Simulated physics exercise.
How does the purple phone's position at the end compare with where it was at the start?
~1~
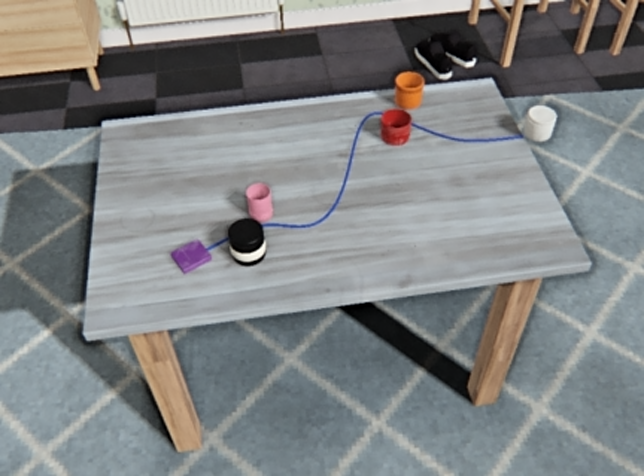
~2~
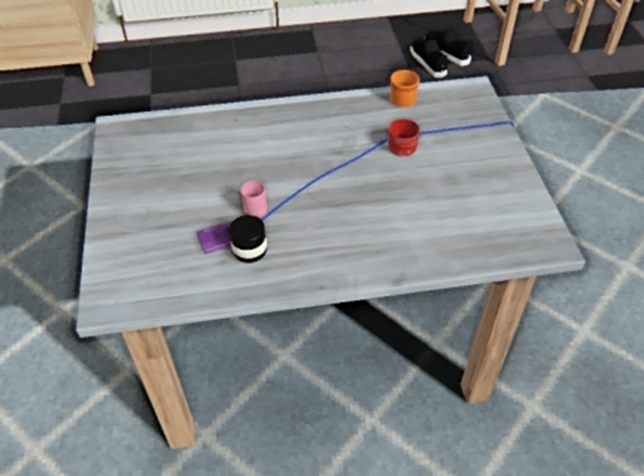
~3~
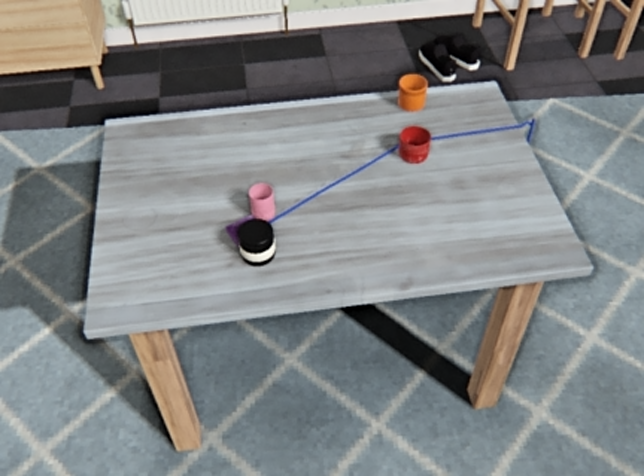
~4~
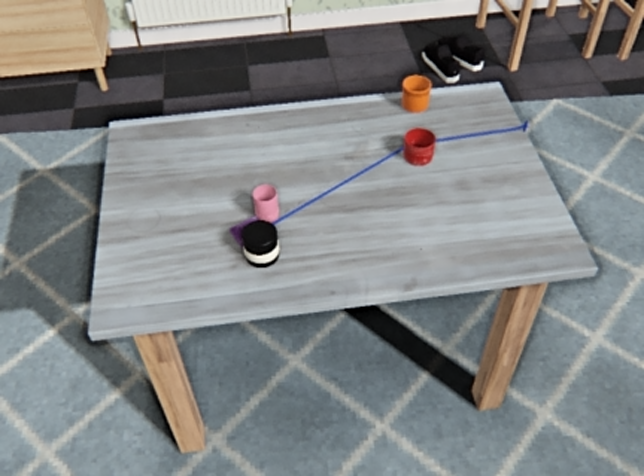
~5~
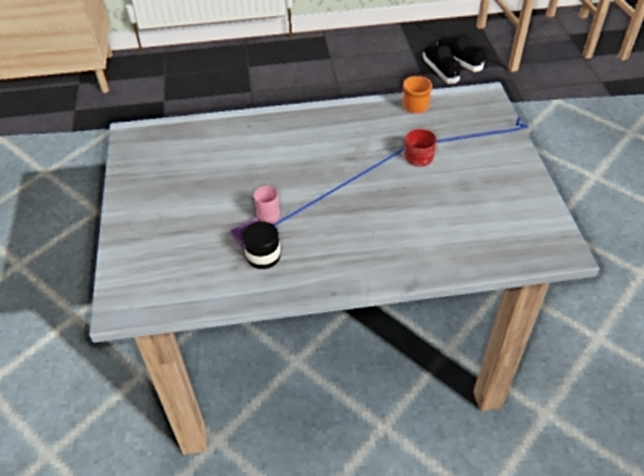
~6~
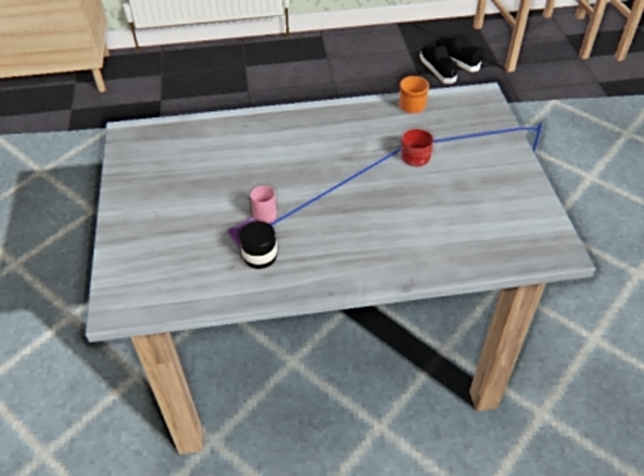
At the start the purple phone lies in the open to the left of the black tin, but by the end it is further right and slightly further back, partly hidden behind the tin.
